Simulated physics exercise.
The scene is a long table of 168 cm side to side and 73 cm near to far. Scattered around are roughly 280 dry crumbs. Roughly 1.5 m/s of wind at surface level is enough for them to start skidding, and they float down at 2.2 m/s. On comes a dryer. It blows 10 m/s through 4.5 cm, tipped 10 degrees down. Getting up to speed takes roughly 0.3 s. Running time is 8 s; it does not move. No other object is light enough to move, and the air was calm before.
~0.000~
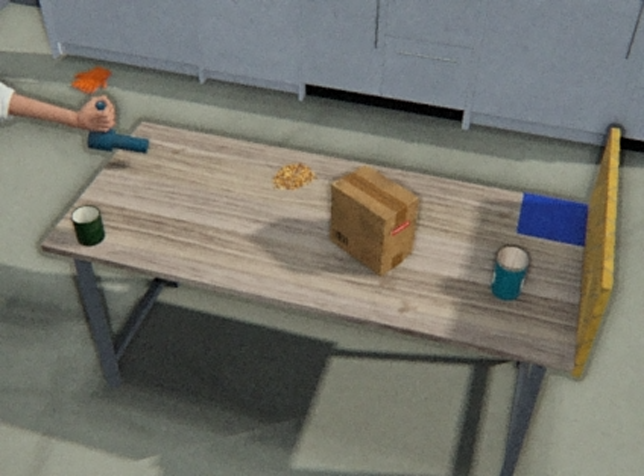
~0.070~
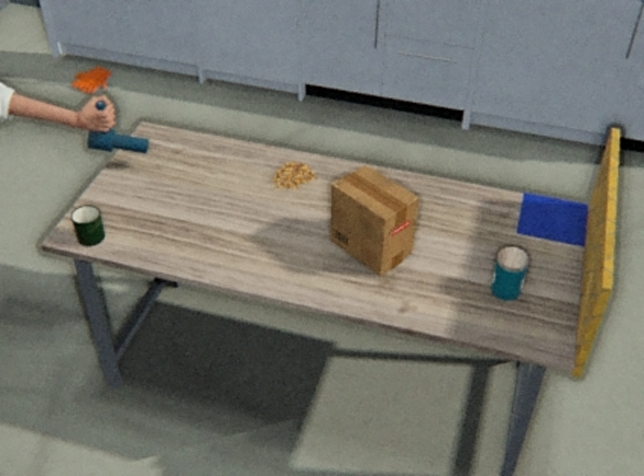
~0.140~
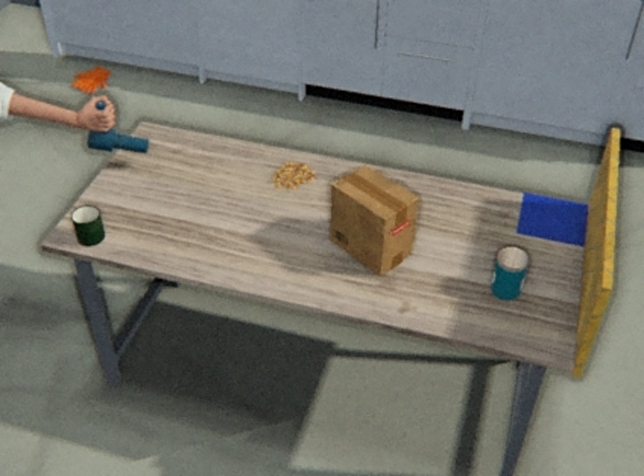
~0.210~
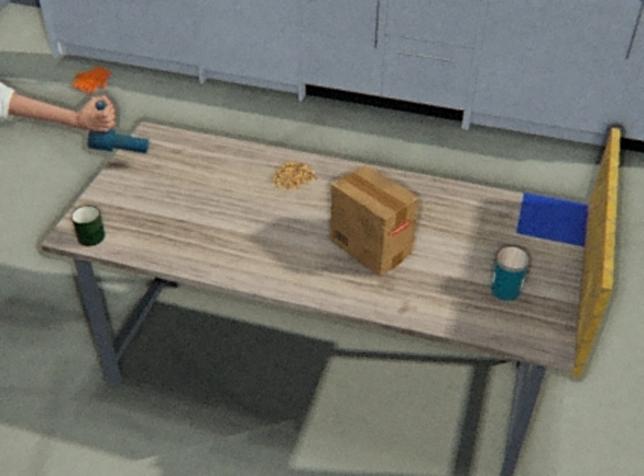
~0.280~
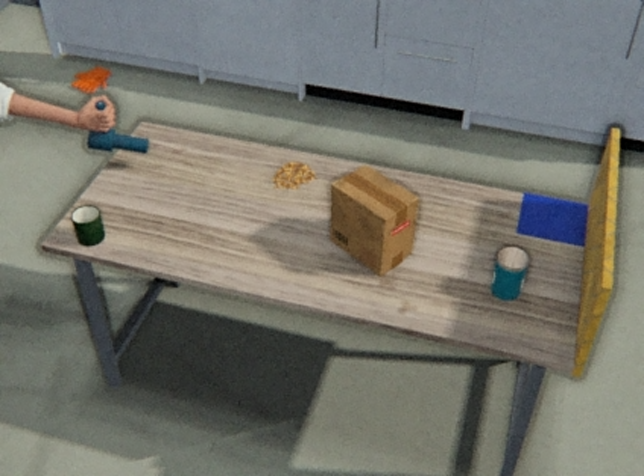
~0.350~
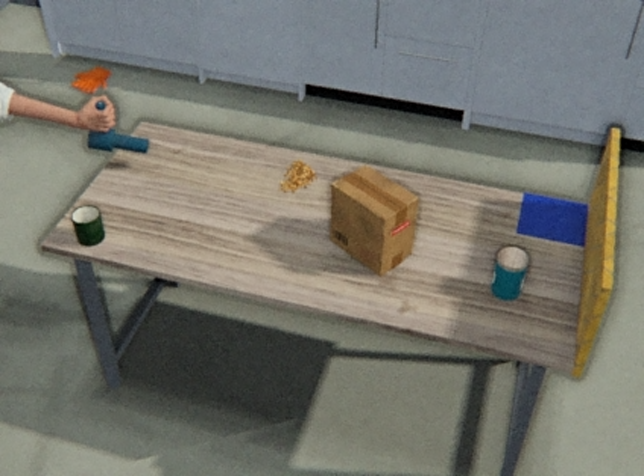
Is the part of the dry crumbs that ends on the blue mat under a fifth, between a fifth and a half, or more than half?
On the blue mat: A fifth up to a half.
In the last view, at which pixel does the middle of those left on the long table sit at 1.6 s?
Their middle would be near (565, 236) in the last picture.
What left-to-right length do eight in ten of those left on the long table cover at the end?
Around 10 centimetres from left to right.
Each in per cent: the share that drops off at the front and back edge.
Roughly 0 per cent at the front edge and 40 per cent at the back edge.
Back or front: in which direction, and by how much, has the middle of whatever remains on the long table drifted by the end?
Net drift is to the fore by close to 5 cm.
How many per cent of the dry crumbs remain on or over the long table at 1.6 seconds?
I'd put it near 60 per cent.
After 1.6 s the count stands so, 32 % are on the blue mat; the middle of those still in play is near (565, 236).
After 2.6 s the count stands so, 31 % are on the blue mat; the middle of those still in play is near (565, 236).
After 4.4 s the count stands so, 31 % are on the blue mat; the middle of those still in play is near (568, 239).
After 8.0 s, at the end, 31 % are on the blue mat; the middle of those still in play is near (568, 239).
